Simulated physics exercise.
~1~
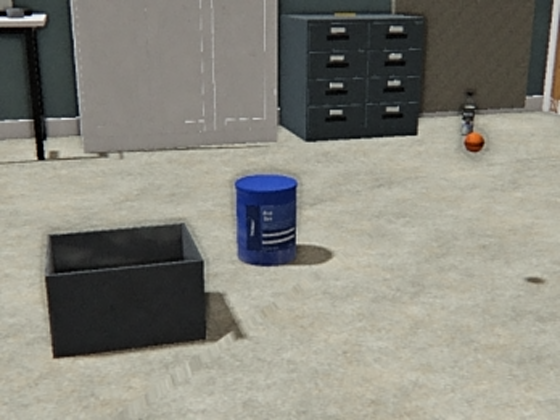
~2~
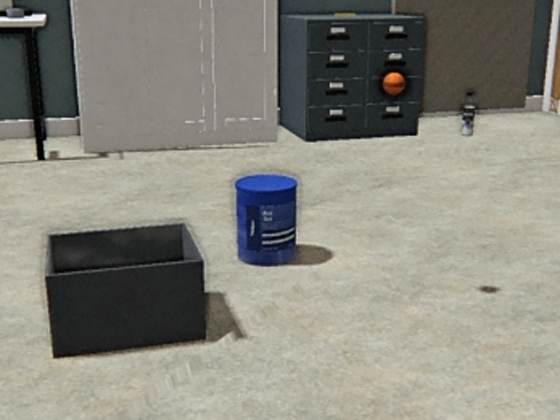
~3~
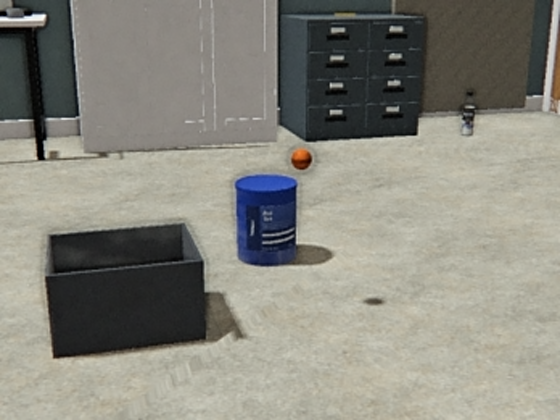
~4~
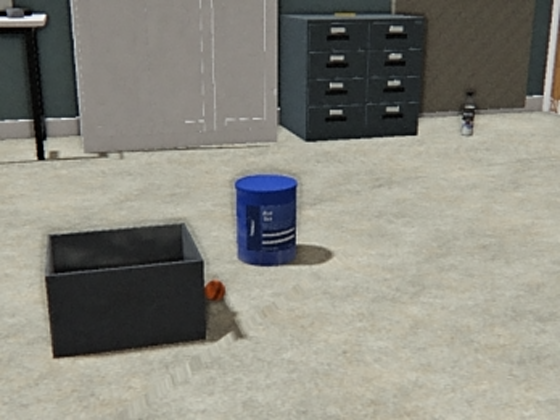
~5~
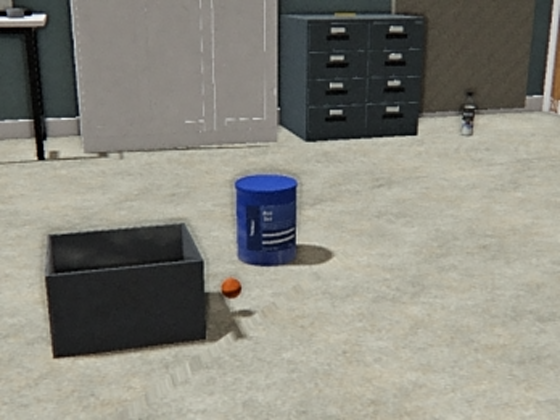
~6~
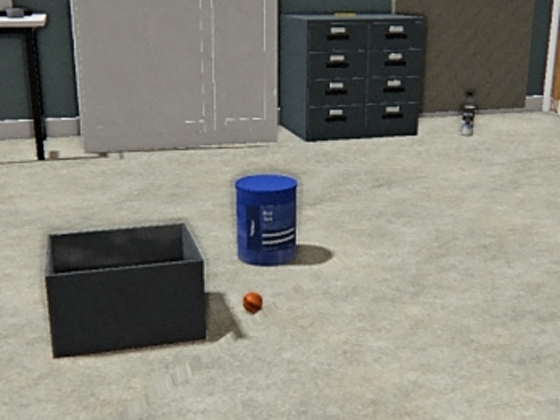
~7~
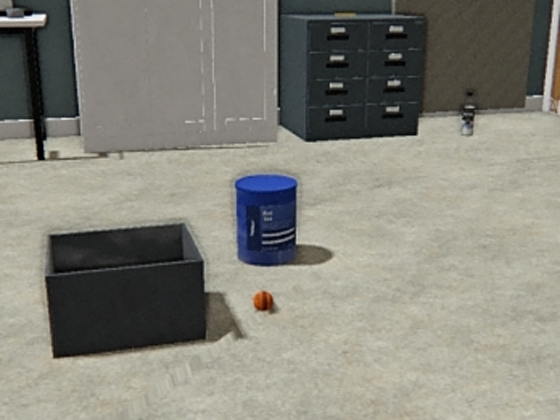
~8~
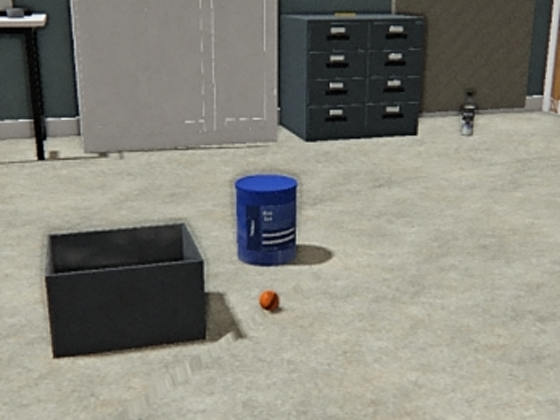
A black open box stays still as an orange ball flies in and lands outside it.
